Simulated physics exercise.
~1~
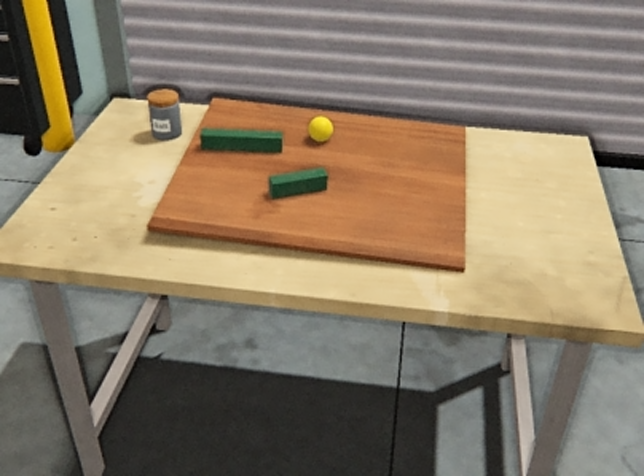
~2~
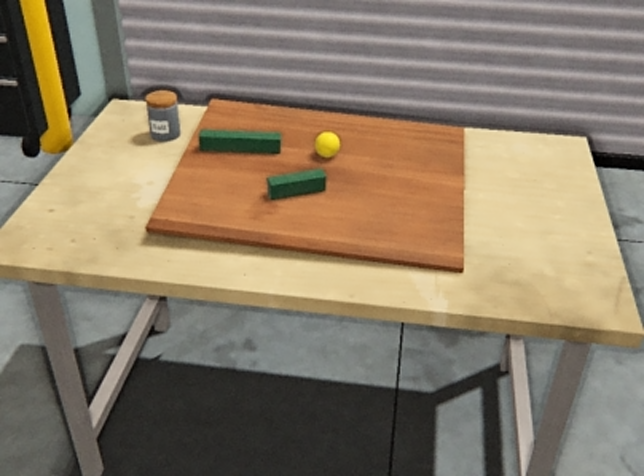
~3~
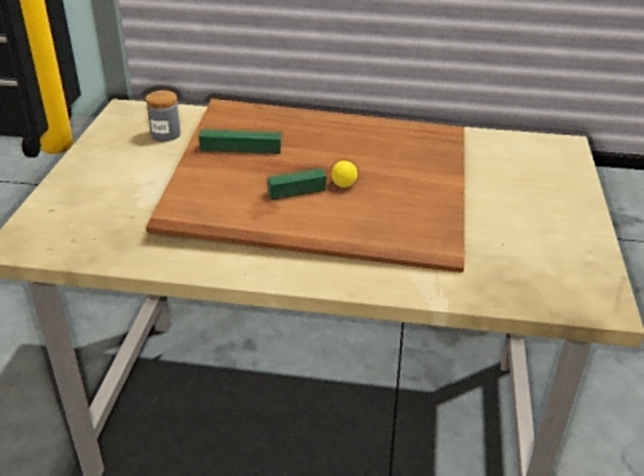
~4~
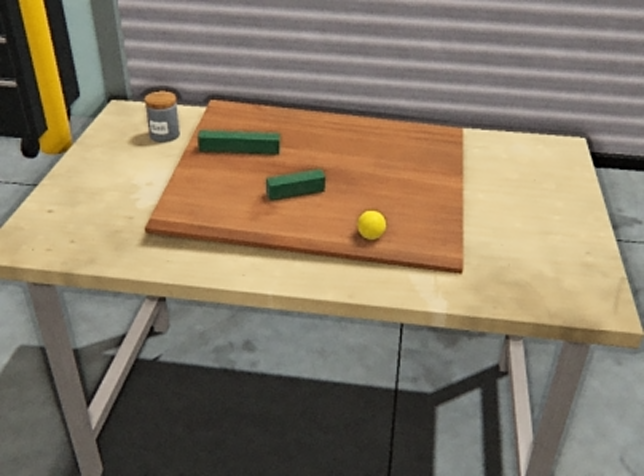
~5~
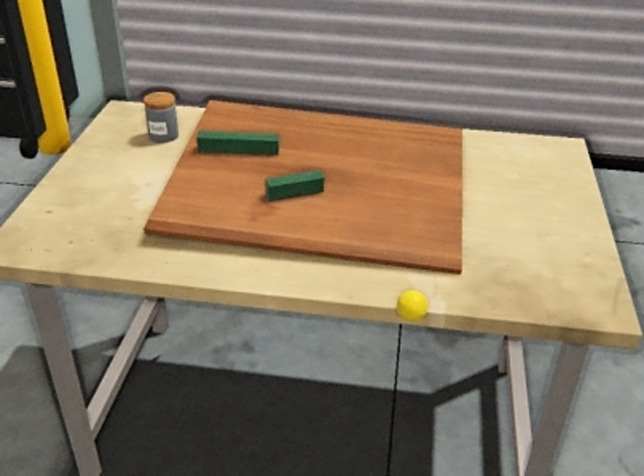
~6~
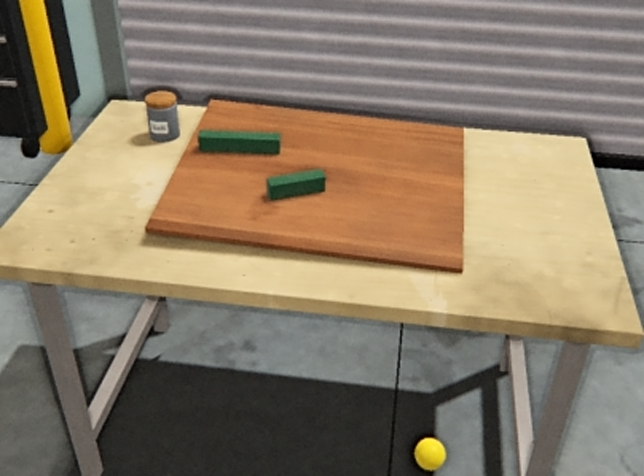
A yellow ball rolls down a tilted wooden board, passes the near edge and drops floorward.
